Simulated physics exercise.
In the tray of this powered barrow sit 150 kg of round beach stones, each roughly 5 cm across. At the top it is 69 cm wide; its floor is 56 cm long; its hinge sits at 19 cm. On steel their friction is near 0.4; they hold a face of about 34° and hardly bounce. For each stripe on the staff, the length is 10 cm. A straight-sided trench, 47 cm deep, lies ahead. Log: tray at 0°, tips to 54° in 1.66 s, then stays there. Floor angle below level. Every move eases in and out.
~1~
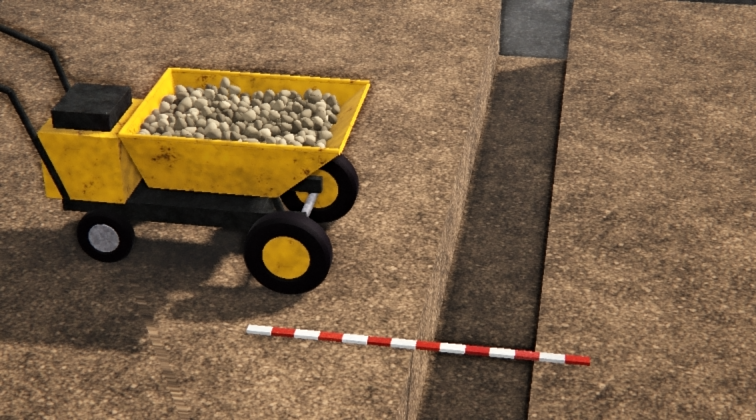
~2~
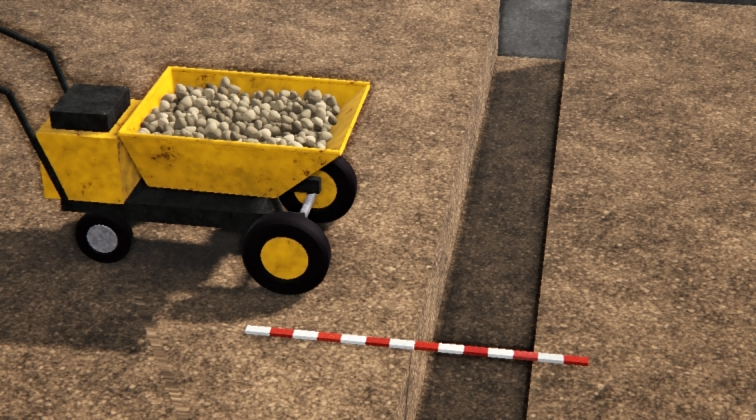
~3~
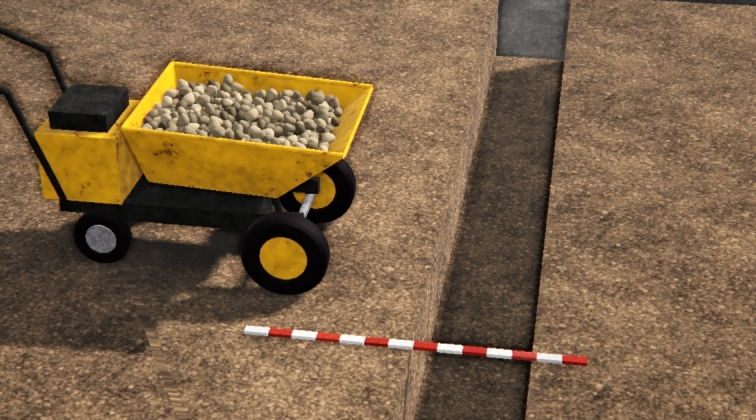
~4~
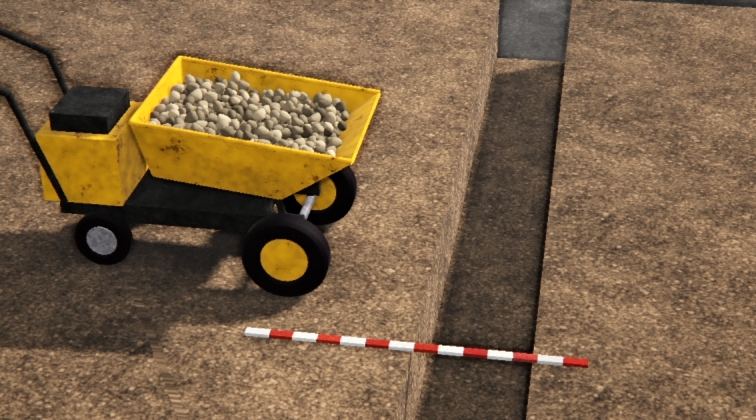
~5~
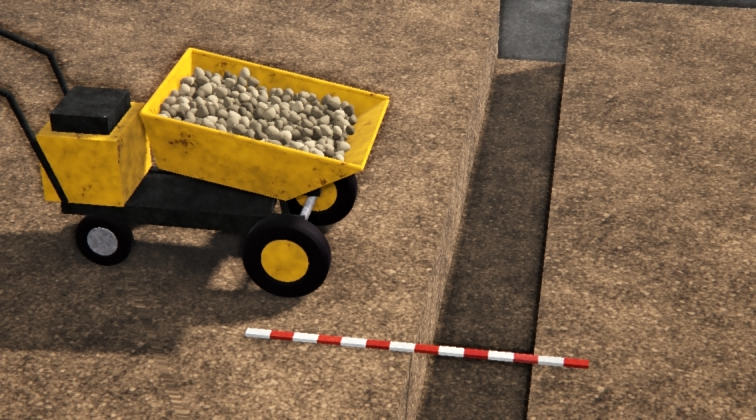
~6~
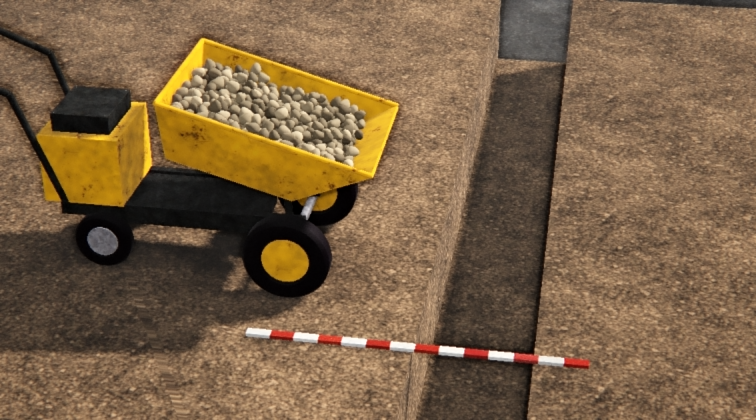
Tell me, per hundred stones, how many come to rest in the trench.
100 per hundred.
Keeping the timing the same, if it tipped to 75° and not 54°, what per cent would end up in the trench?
Roughly 100 per cent would end in the trench.
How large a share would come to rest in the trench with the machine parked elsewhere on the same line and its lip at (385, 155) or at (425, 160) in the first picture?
Roughly 90 in a hundred from the first, 60 in a hundred from the second.
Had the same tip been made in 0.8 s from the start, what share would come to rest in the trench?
It'd be some 100 per cent.
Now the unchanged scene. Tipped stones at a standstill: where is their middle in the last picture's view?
I'd put it close to (487, 348).
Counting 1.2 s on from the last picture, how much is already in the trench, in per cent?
Around 35 per cent of it, at that instant.
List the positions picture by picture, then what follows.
The first frame shows lip at (340, 152), floor tilted 0°, highest stones at (222, 100).
In the second frame, the tray is at 1°, its lip at (340, 153); the top of the load is at (210, 98).
In the third frame, the tray is at 3°, its lip at (344, 156); the top of the load is at (199, 97).
In the fourth frame, the tray is at 7°, its lip at (352, 162); the top of the load is at (196, 94).
In the fifth frame, the tray is at 11°, its lip at (362, 169); the top of the load is at (203, 86).
In the sixth frame, the tray is at 16°, its lip at (372, 177); the top of the load is at (206, 78).
Then, 0.6 s after the last picture the floor is at 45°, 100 % in the tray; the foremost stones are at (420, 207).
Then, 1.2 s after the last picture the floor is at 54°, 62 % in the tray, 1 % short of the trench, 37 % in the trench; the foremost stones are at (530, 347).
Then, 1.5 s after the last picture the floor is at 54°, 33 % in the tray, 66 % in the trench; the foremost stones are at (534, 334).
Then, 3.5 s after the last picture the floor is at 54°, 0 % in the tray, 100 % in the trench; the foremost stones are at (532, 354).
